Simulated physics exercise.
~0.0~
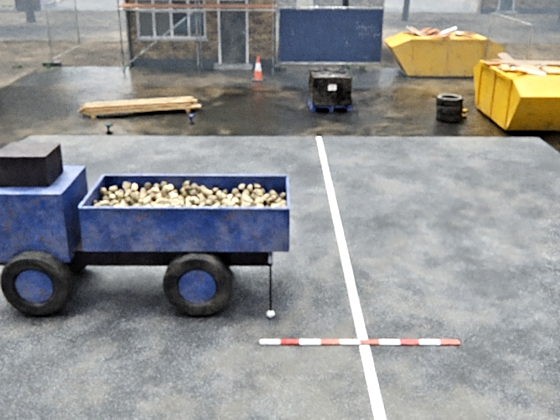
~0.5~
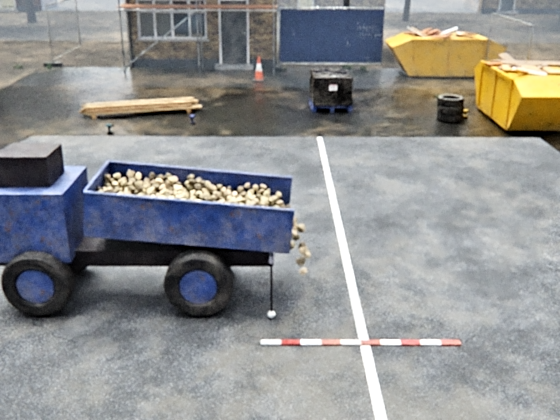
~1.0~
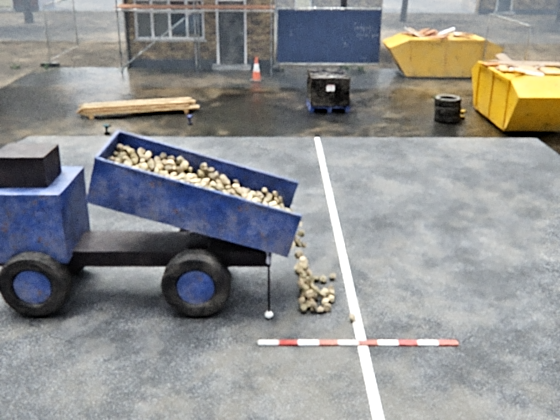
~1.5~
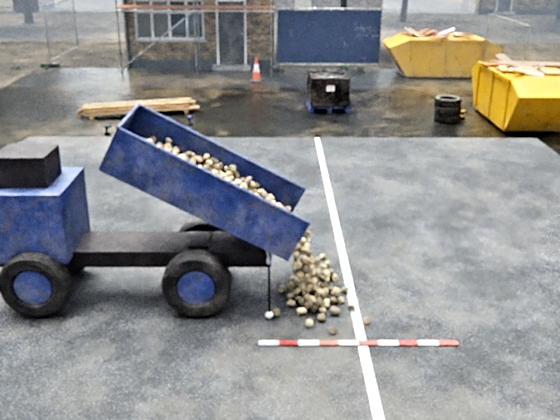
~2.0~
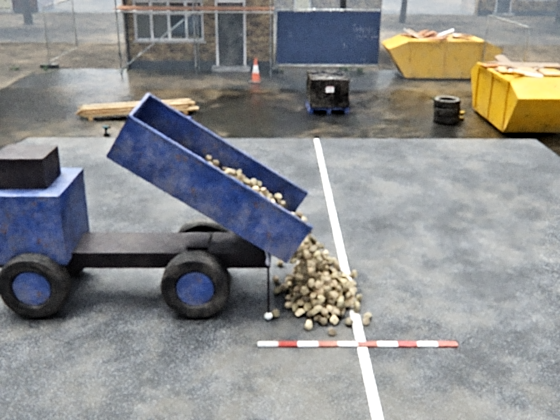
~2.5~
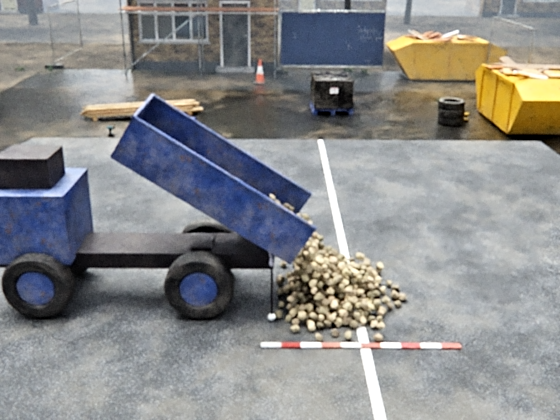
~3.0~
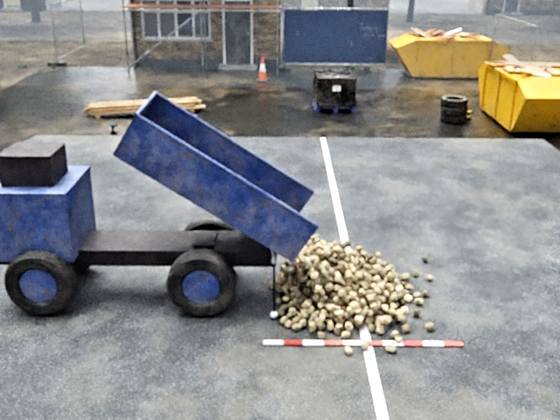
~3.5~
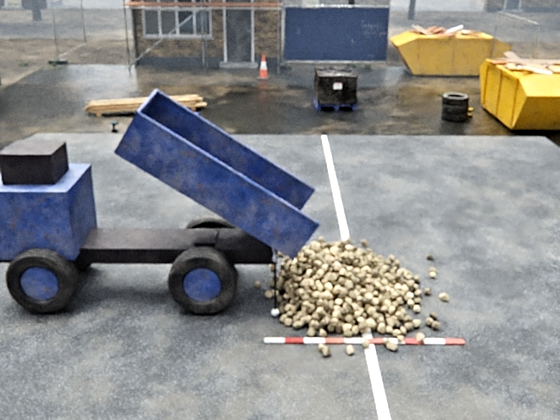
A blue tipping trailer full of pale stones tilted up steeply and stayed raised as the load slid out to the right, piling up behind it and spreading over the white line, with most of the heap ending short of it.
